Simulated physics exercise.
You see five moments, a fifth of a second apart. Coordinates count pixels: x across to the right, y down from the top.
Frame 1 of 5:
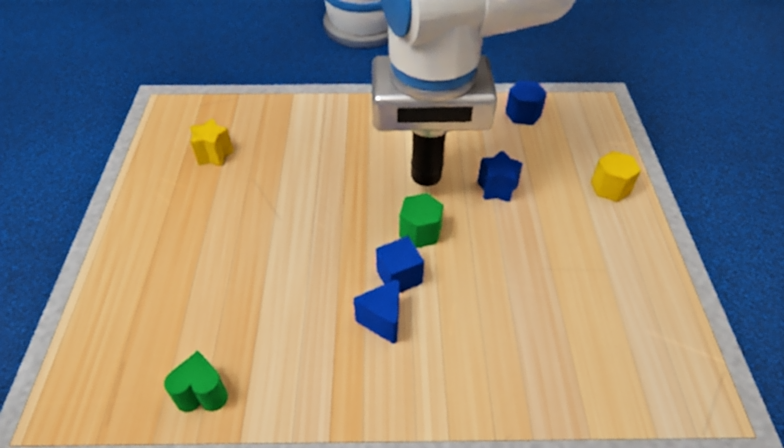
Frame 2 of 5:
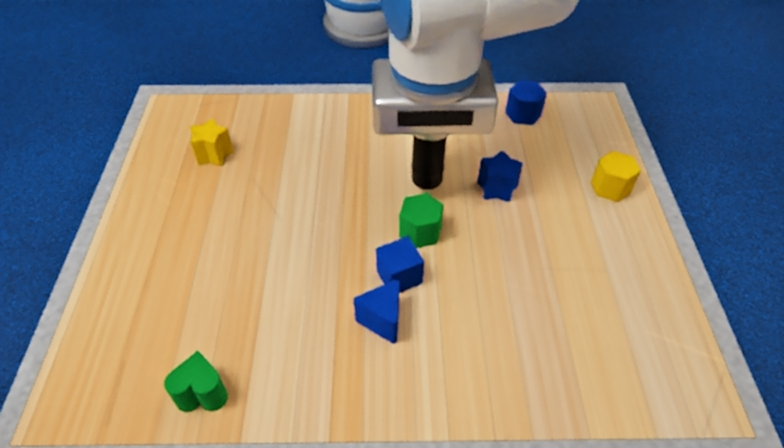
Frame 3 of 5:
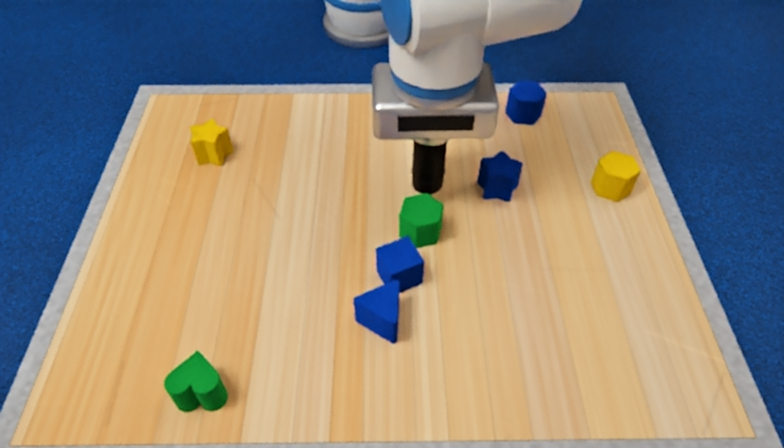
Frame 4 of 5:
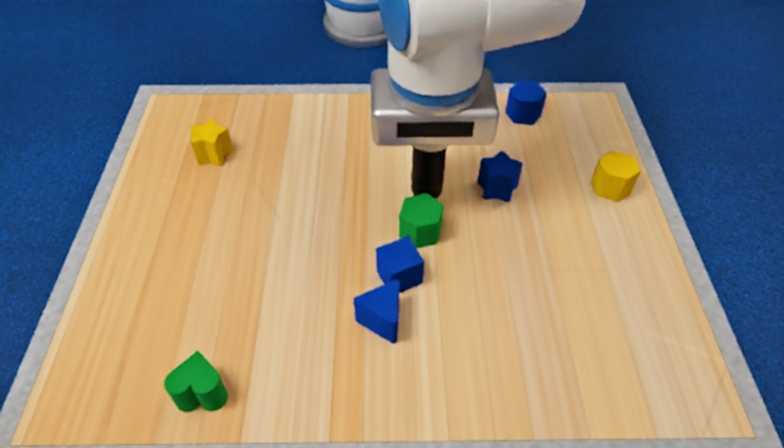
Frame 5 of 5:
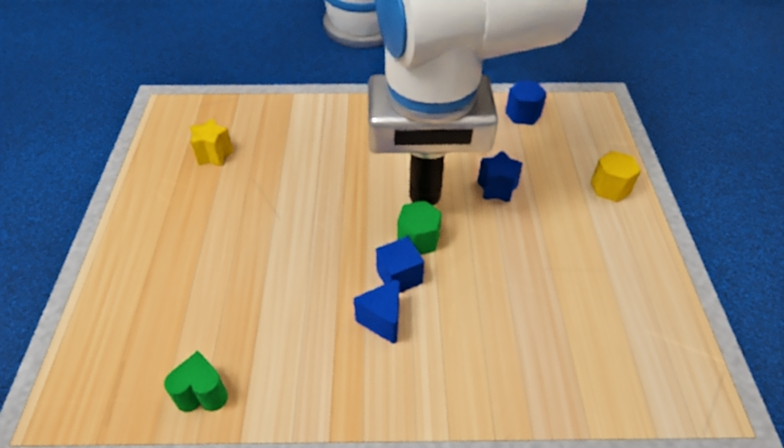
A pale wooden board with a grey border lies on a blue surface, seen from above at an angle by a still camera. A white and blue robot arm holds a black peg above a green hexagon, blue cube and blue triangular block, with yellow blocks at both sides, more blue ones upper right and a green heart lower left. The peg moves slightly downward toward the viewer and nudges the hexagon a little.
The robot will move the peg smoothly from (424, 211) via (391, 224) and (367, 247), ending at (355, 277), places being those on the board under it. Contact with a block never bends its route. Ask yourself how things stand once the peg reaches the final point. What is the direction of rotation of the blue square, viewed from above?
Its spin: Clockwise.
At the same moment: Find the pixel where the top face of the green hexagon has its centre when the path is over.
The middle of its top is at (405, 233).
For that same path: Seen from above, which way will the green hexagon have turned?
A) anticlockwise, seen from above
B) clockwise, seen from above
Letter A.
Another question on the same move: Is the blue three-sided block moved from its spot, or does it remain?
It will remain on its spot.
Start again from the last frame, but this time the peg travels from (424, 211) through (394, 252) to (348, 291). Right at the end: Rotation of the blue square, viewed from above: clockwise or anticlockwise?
Viewed from above: Clockwise.
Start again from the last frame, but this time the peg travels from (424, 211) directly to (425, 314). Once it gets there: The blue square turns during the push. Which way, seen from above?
Looking down, my answer is that the blue square rotates clockwise.
On the path given first. One third of the way, peg (391, 210); blue square (401, 261), turned 20° clockwise; green hexagon (409, 227), turned 60° anticlockwise.
Two thirds of the way, peg (366, 234); blue square (406, 266), turned 30° clockwise; green hexagon (405, 233), turned 100° anticlockwise.
At the end, peg (354, 264); blue three-sided block still; blue square (406, 266), turned 30° clockwise; green hexagon (405, 233), turned 100° anticlockwise.
